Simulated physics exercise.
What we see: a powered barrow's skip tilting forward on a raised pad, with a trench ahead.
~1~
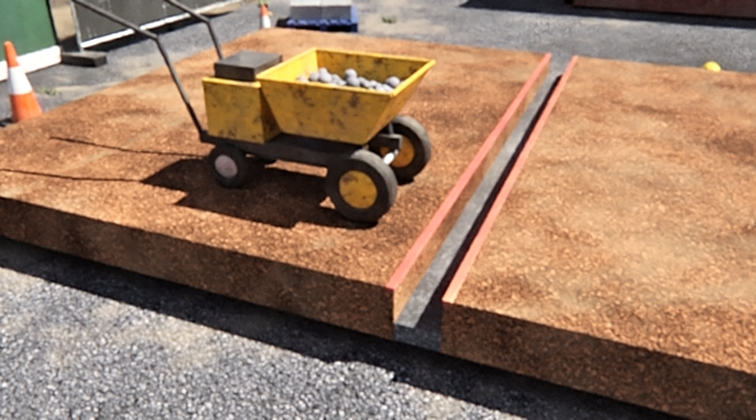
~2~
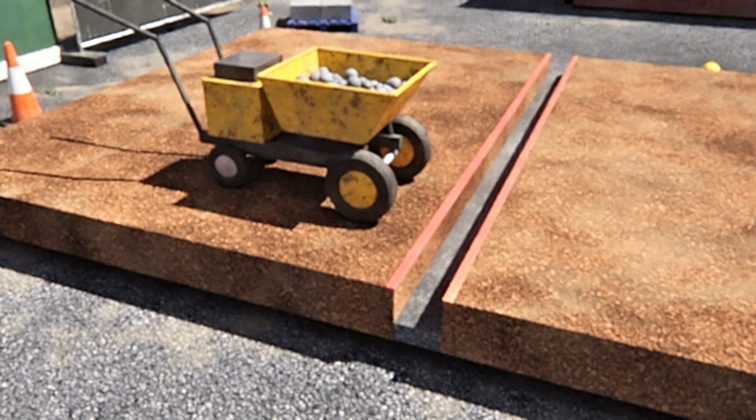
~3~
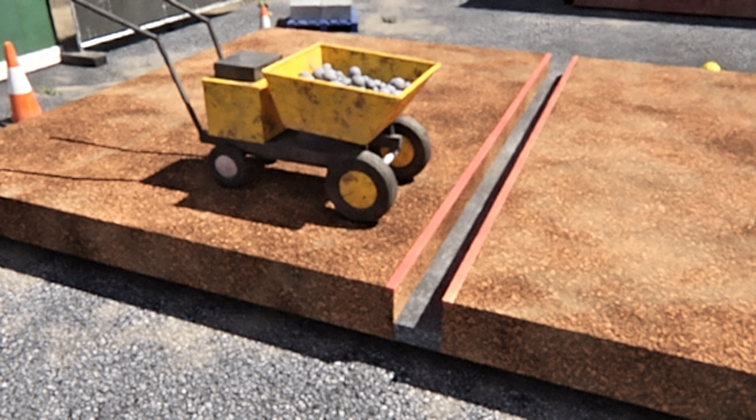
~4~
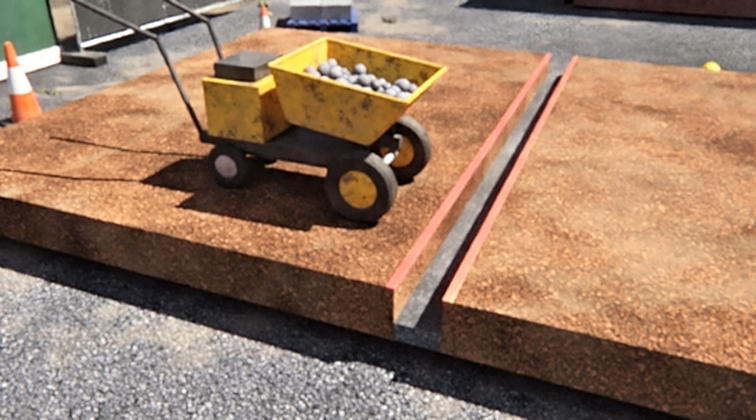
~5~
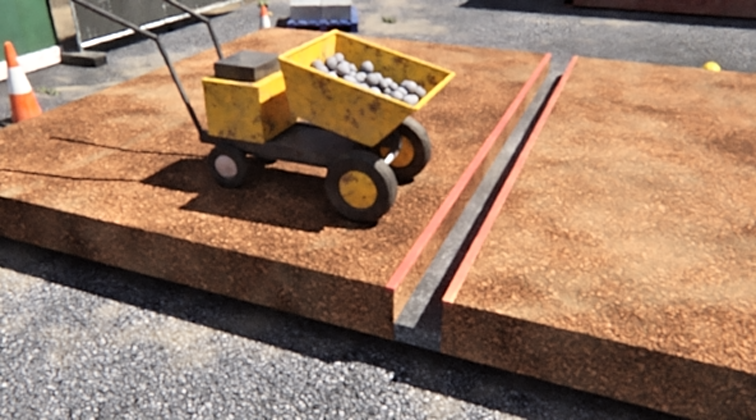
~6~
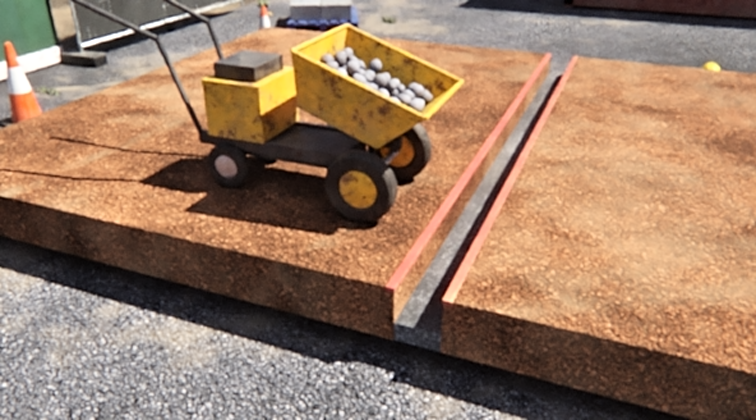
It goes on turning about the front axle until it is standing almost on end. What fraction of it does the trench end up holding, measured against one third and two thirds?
What ends in the trench is going to be under one-third of the load.
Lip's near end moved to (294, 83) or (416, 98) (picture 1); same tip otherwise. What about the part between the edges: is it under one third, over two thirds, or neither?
Less than a third, then under a third.
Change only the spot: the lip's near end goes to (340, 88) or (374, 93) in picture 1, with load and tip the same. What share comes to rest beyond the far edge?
Around 0 and 30 per cent respectively.
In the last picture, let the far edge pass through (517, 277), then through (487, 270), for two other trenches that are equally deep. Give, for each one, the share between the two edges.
I'd expect close to 100 in a hundred and then close to 80 in a hundred.
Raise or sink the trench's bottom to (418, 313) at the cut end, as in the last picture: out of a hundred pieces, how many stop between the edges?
20 per cent, roughly.
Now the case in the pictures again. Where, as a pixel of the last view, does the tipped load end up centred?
Resting centre, last picture - approx. (511, 214).
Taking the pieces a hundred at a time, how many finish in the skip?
It works out near 15 percent.
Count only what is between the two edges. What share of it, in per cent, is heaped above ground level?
Roughly 15 percent.
Soon after the last picture, skip tipped steeply; all in the skip.
A little later, skip tipped right over; most in the skip; a stray few in or heaped over the trench; a small part beyond it; a stray few falling.
Later still, skip tipped right over; about a third in the skip; a small part in or heaped over the trench; about half beyond it.
By the end, skip tipped right over; about a quarter in the skip; about a quarter in or heaped over the trench; about two thirds beyond it.
